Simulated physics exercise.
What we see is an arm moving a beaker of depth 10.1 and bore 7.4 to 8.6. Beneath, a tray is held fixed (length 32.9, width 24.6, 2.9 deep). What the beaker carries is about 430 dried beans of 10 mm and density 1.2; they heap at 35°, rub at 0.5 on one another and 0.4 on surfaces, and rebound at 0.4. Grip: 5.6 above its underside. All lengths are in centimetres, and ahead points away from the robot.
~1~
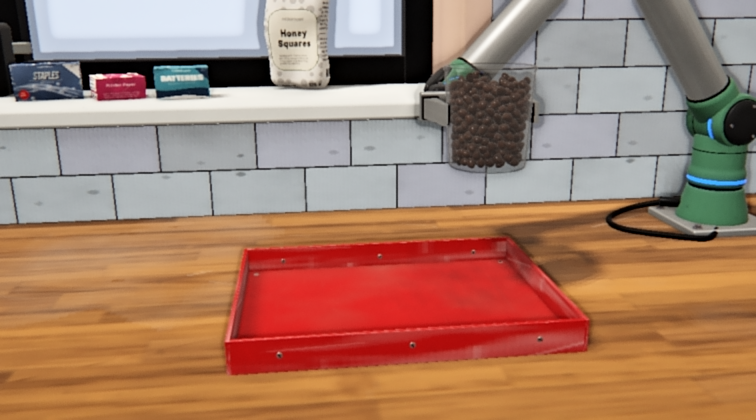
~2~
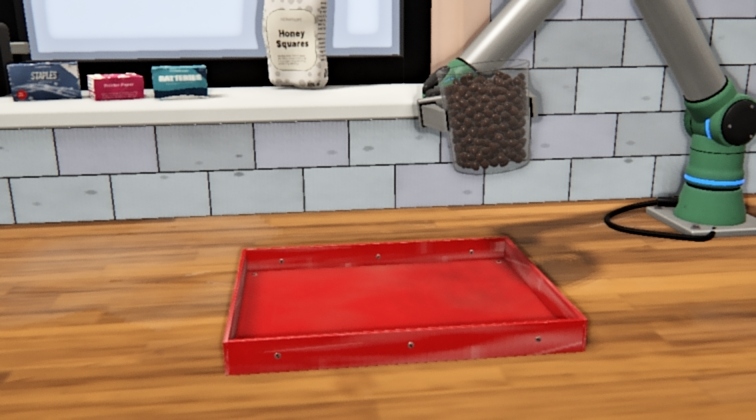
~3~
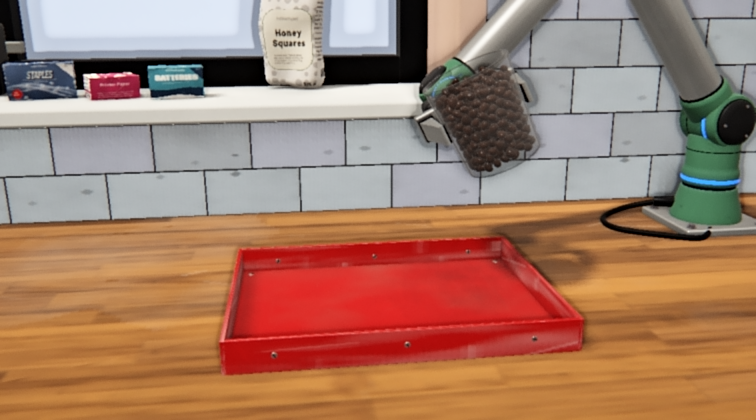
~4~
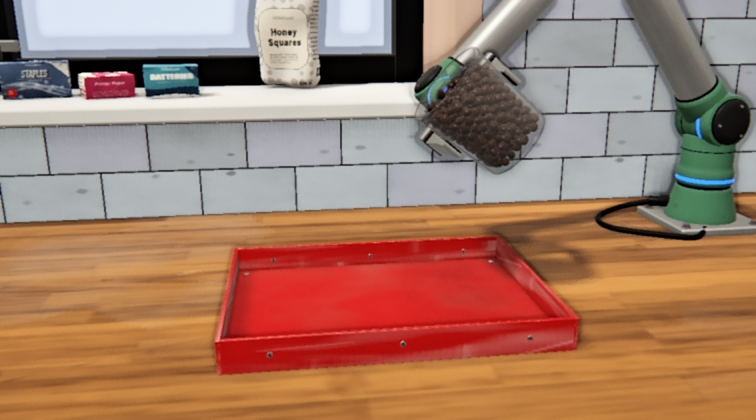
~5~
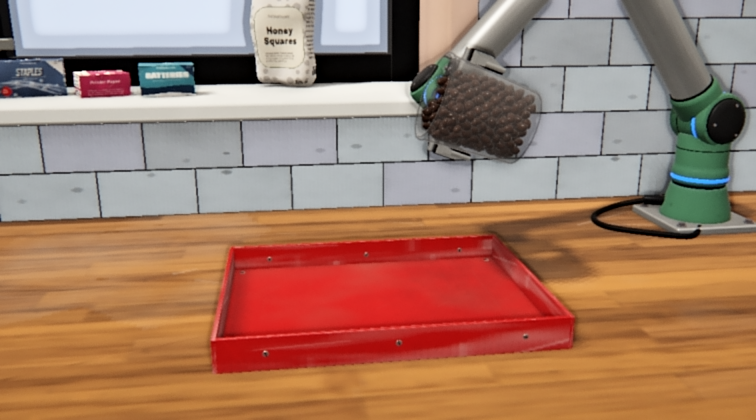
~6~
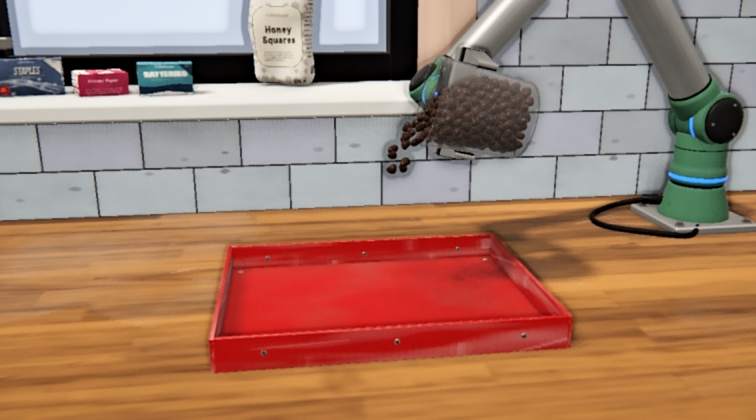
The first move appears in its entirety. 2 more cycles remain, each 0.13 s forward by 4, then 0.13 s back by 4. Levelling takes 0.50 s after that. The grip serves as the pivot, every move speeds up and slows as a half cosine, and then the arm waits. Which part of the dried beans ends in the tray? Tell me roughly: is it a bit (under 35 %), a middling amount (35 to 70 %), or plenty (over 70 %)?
Roughly a middling amount, 35 to 70 %.
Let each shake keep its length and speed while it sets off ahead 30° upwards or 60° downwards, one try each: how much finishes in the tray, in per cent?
You'd get some 65 per cent with the first setting and some 15 per cent with the second.
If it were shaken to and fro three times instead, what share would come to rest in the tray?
Then roughly 60 percent.
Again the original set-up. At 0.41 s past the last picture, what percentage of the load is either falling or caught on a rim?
1 %.
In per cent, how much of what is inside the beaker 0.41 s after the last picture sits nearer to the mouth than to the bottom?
Some 55 percent is in that half.
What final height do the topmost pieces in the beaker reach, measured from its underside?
7.5 cm.
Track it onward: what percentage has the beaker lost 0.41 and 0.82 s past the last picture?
Taking the two times in order, I'd say 30 and then 50 per cent.
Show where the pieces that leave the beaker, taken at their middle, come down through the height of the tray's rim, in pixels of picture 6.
Close to pixel (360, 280).
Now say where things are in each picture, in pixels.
The first frame shows the beaker middle at (488, 118), level; upper third of the load around (490, 94), from x 455 to 525, top at y 75; 426 in the beaker.
The second frame shows the beaker middle at (487, 118), tilted 7° forward; upper third of the load around (487, 95), from x 450 to 525, top at y 75.
The third frame shows the beaker middle at (485, 117), tilted 27° forward; upper third of the load around (485, 96), from x 440 to 530, top at y 70.
The fourth frame shows the beaker middle at (483, 115), tilted 50° forward; upper third of the load around (480, 96), from x 430 to 535, top at y 70.
The fifth frame shows the beaker middle at (480, 113), tilted 70° forward; upper third of the load around (479, 95), from x 425 to 530, top at y 75.
The sixth frame shows the beaker middle at (478, 111), tilted 77° forward; upper third of the load around (485, 98), from x 390 to 530, top at y 80; 418 in the beaker, 8 in flight or on a rim.
Then, 0.41 s on, tilted 77° forward, highest piece 22 above the table; 293 in the beaker, 128 in the tray, 5 in flight or on a rim.
Then, 0.82 s on, tilted 28° forward, highest piece 24 above the table; 216 in the tray, 209 in the beaker, 1 in flight or on a rim.
Then, 1.22 s on, level, highest piece 23 above the table; 217 in the tray, 209 in the beaker.
Then, 2.27 s on, level, highest piece 23 above the table; 217 in the tray, 209 in the beaker.
In the end, 217 in the tray, 209 in the beaker. That is 51 % in the tray.
